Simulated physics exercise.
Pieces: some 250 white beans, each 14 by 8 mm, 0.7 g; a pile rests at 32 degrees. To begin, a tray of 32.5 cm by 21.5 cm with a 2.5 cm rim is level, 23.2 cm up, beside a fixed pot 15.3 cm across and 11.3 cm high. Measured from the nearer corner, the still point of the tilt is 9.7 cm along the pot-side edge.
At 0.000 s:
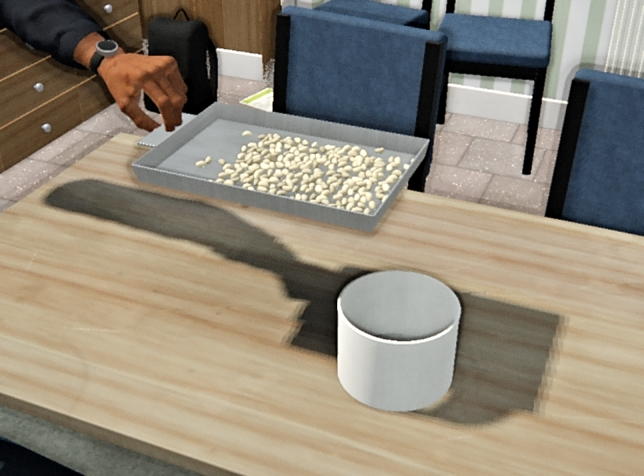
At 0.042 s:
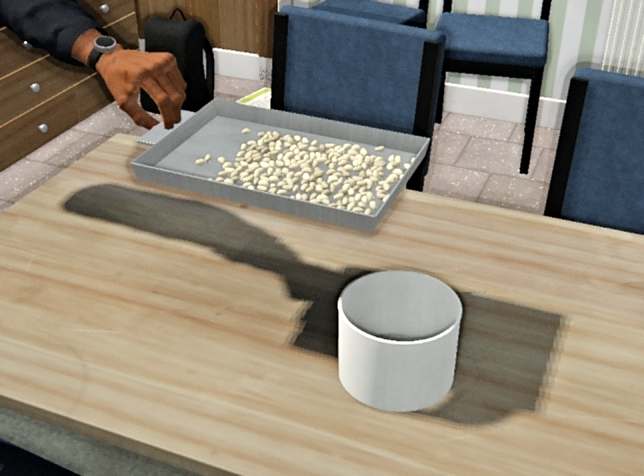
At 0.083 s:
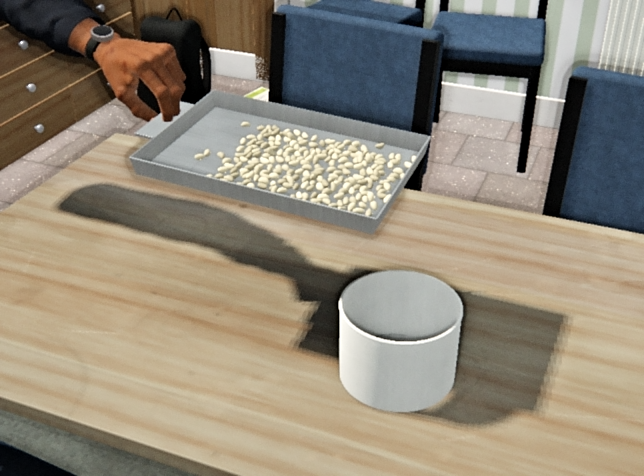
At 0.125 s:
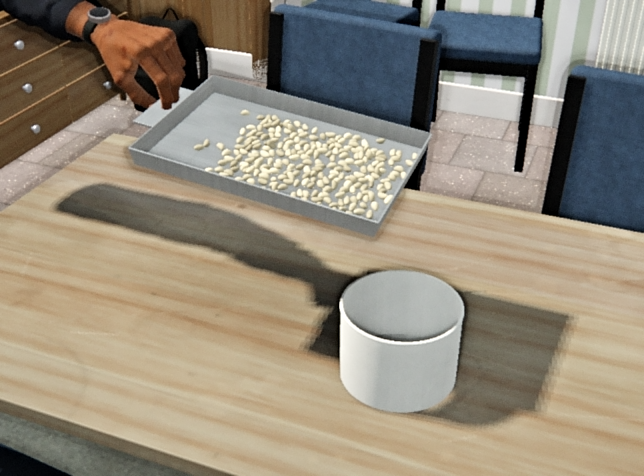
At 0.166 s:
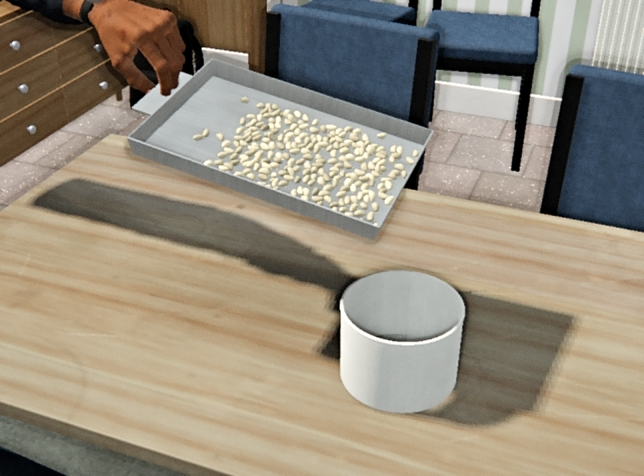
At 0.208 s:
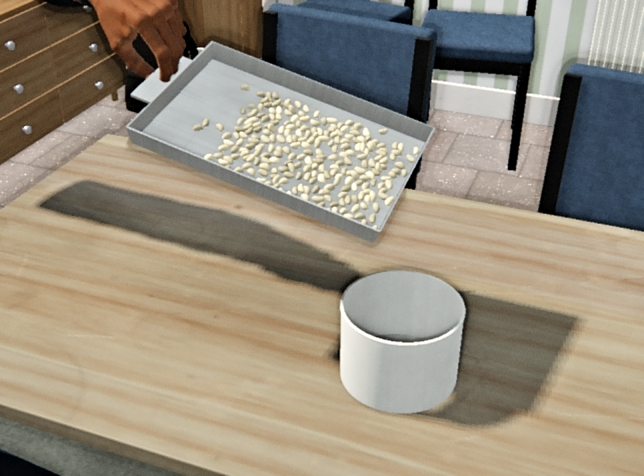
At first, a hand at the left holds a shallow grey tray of scattered white beans nearly level above a wooden table, behind a white pot. Then the hand lifts the tray's left end, slanting it gradually down toward the right, while the beans stay spread across it and the pot stands still.
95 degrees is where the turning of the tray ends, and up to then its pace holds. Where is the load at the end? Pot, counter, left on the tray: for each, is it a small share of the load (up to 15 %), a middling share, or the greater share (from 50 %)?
Pot: The greater share, counter: A small share, left on the tray: A small share.
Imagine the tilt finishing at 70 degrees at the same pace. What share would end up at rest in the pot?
Around 65 %, I reckon.
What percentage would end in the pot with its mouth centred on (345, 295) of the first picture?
I'd expect near 70 per cent.
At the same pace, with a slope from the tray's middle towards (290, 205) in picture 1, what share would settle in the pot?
That comes to around 60 per cent.
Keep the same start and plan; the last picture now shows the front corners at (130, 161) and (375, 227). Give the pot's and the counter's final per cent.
Split: Pot = 55, counter = 40.
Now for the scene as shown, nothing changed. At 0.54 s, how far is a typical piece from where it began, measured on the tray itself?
About 6 cm.
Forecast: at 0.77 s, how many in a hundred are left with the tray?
Value: About 75%.
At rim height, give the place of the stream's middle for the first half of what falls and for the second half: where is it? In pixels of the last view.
At about (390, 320), then at (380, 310).
After 0.54 s, tilt 55 degrees; the tray holds 100 %, the pot 0 %.
After 0.77 s, tilt 81 degrees; the tray holds 75 %, the pot 5 %.
After 1.10 s, tilt 95 degrees; the tray holds 10 %, the pot 85 %.
By 1.9 s all is still; pot 95 %, counter 5 %, tray 0 %.
